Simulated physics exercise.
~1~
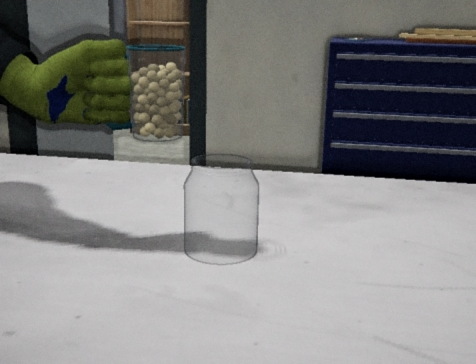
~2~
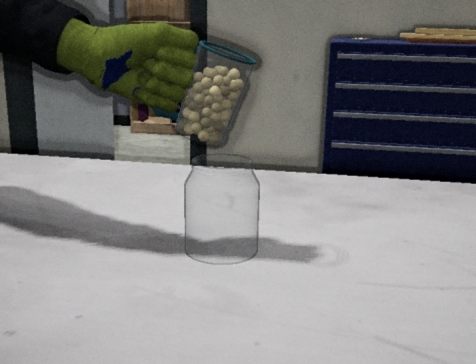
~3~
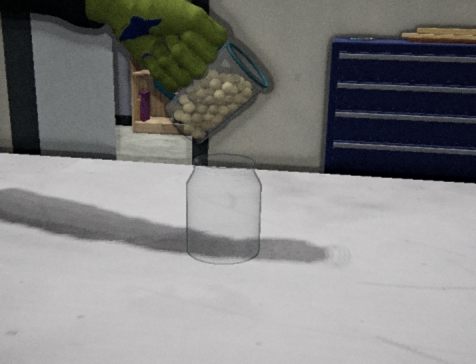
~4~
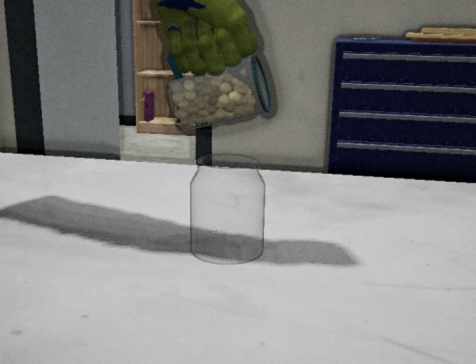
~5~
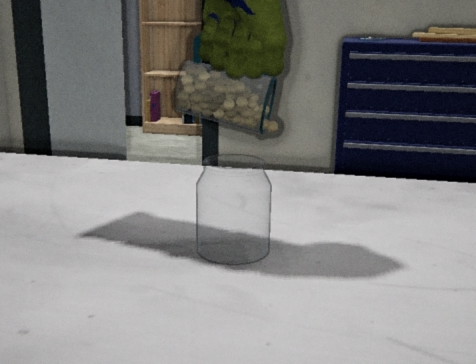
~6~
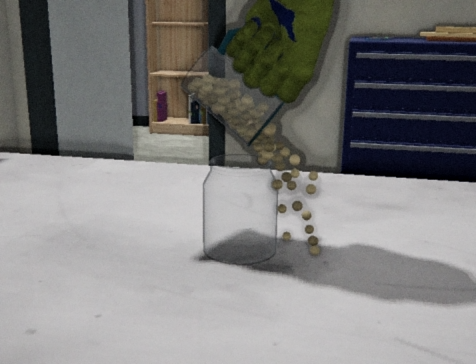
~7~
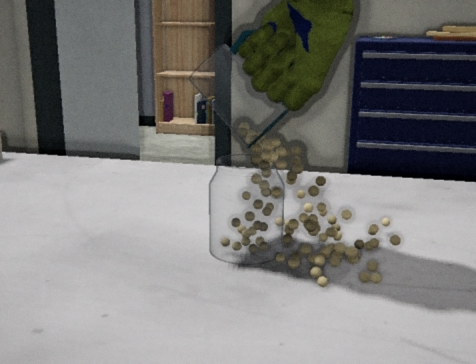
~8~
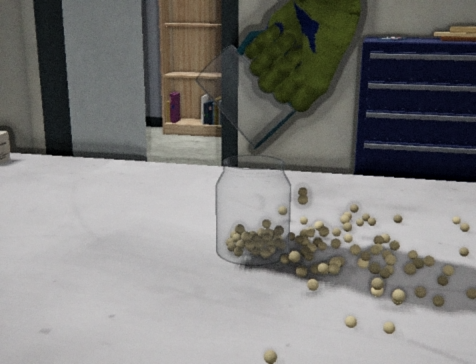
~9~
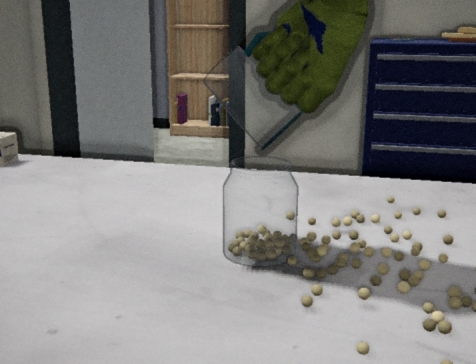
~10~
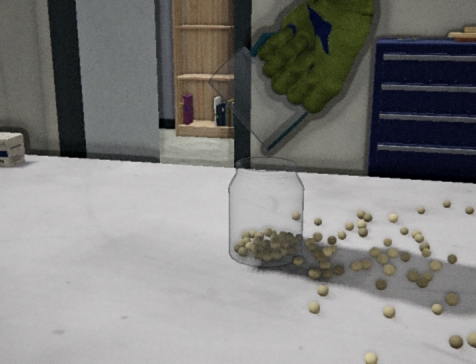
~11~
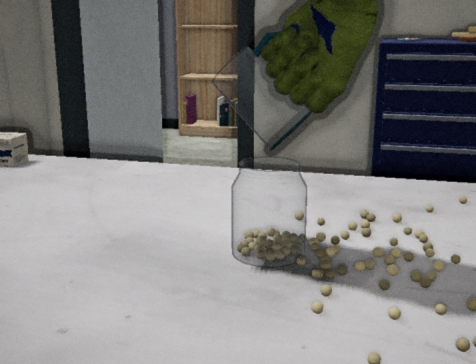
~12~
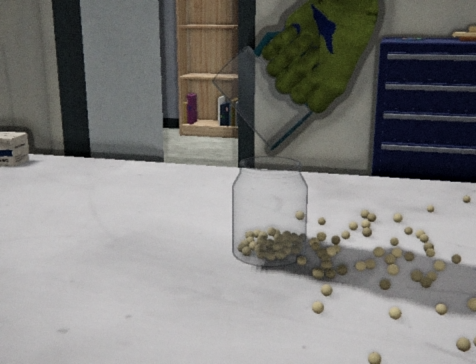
In this clip, a green-gloved hand carries a see-through cup of round, pale nuts over a clear jar on a white table and tips it upside down; some nuts land in the jar, but most spill across the table to the right, leaving the cup empty.
